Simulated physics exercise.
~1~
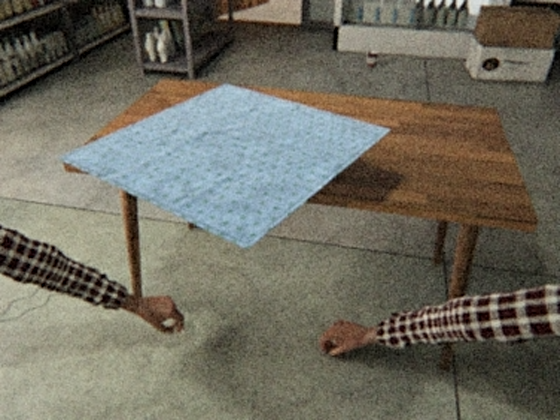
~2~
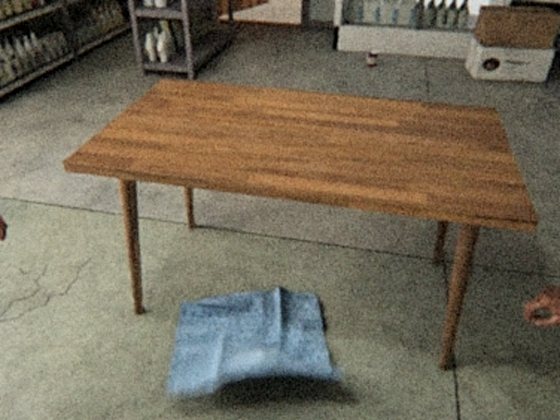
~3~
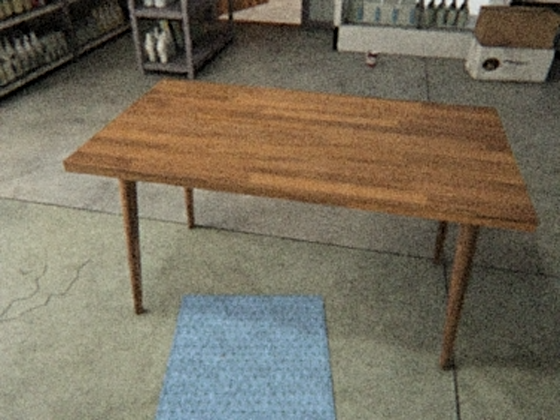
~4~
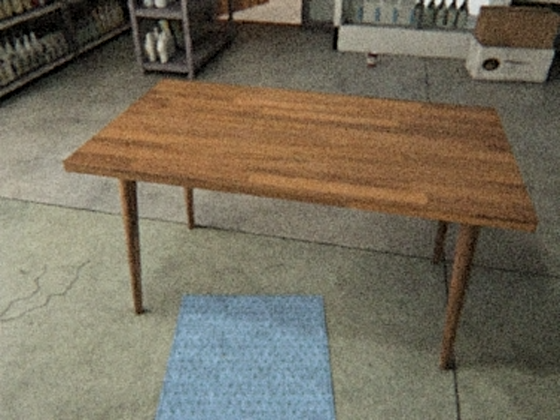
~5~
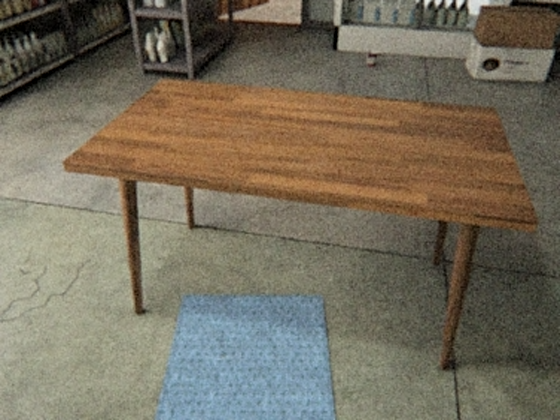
The video shows two hands in plaid sleeves releasing a blue pillow case above the near edge of a wooden shop table. The cloth slips down off the table, crumples near the floor as the hands withdraw, and ends lying flat on the concrete in front.
